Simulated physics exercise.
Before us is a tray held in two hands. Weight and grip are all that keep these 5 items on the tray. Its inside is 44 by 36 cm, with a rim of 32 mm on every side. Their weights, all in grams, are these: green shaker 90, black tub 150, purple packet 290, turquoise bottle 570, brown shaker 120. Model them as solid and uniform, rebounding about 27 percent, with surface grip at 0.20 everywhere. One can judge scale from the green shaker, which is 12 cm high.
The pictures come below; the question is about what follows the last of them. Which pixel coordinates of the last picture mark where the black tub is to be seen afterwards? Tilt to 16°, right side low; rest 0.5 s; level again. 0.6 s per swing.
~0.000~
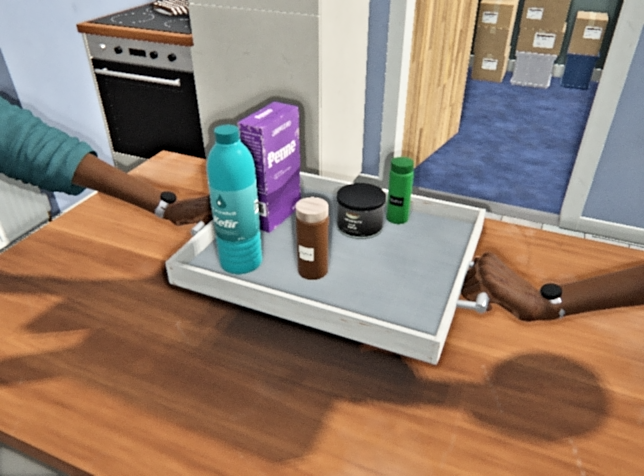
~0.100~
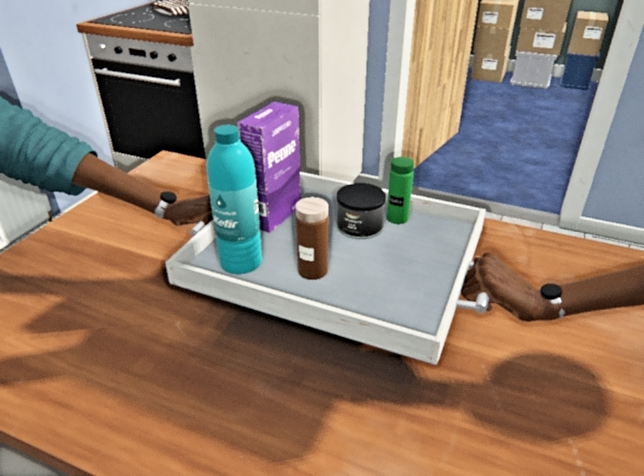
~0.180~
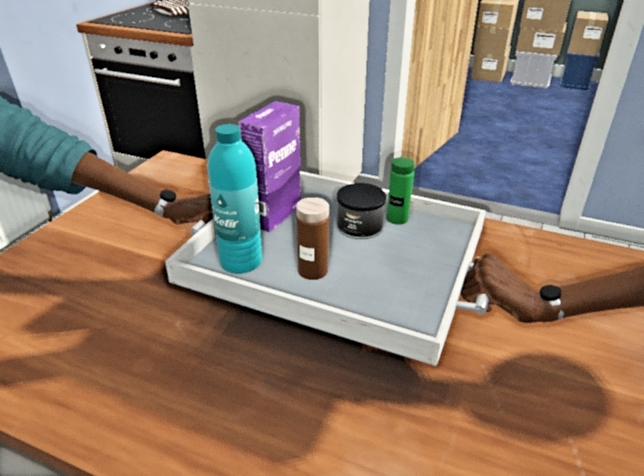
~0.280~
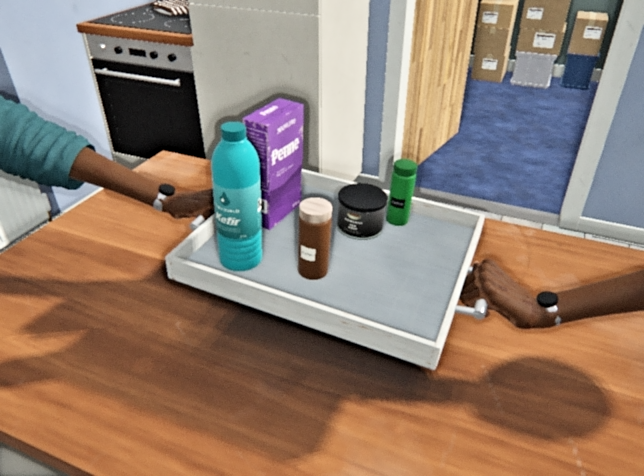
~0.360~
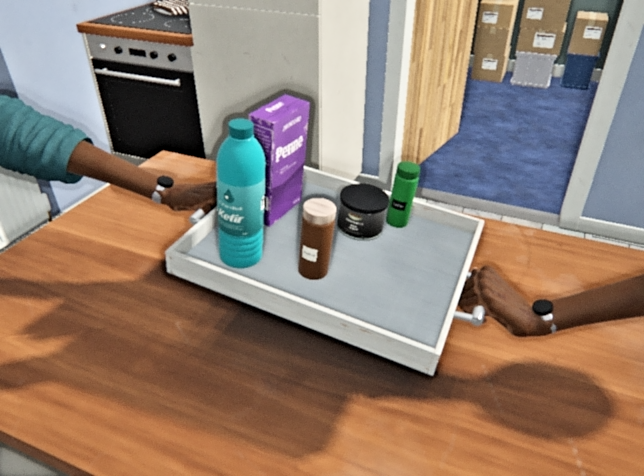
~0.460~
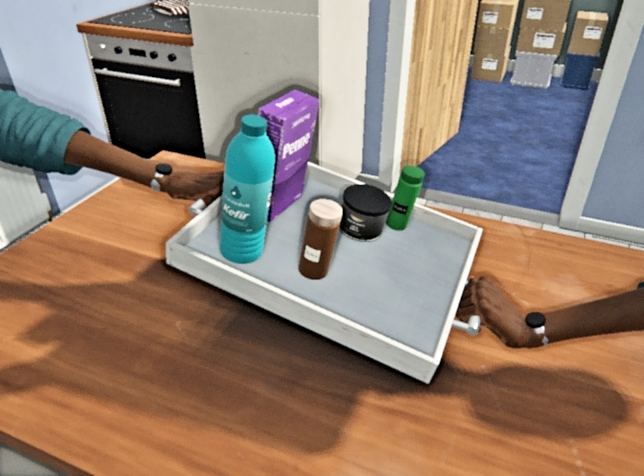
The black tub is to be seen near (446, 229) in pixels.
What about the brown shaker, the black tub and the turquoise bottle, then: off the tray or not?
Final state - the brown shaker ends out of bounds; the black tub stays within bounds; the turquoise bottle ends out of bounds.
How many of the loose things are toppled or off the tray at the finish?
I count 3.
By 0.96 s, tray at 16°, right edge down; black tub 7 cm from its spot near (401, 231); purple packet 11 cm from its spot; turquoise bottle 11 cm from its spot.
By 1.16 s, tray at 16°, right edge down; black tub 16 cm from its spot near (441, 252); green shaker rocked 12° off its seat; purple packet 22 cm from its spot.
By 1.56 s, tray at 5°, right edge down; turquoise bottle and brown shaker now off the tray; black tub 16 cm from its spot near (445, 238); purple packet on its side.
By 1.86 s, tray level; black tub 16 cm from its spot near (445, 230); purple packet rocked 70° off its seat; green shaker rocked 9° off its seat.
When it is over (2.6 s), off the tray, turquoise bottle and brown shaker; lying over on the tray, purple packet; not toppled but over 5 cm from the start, green shaker and black tub. End places, in pixels of the last picture, black tub near (446, 229).
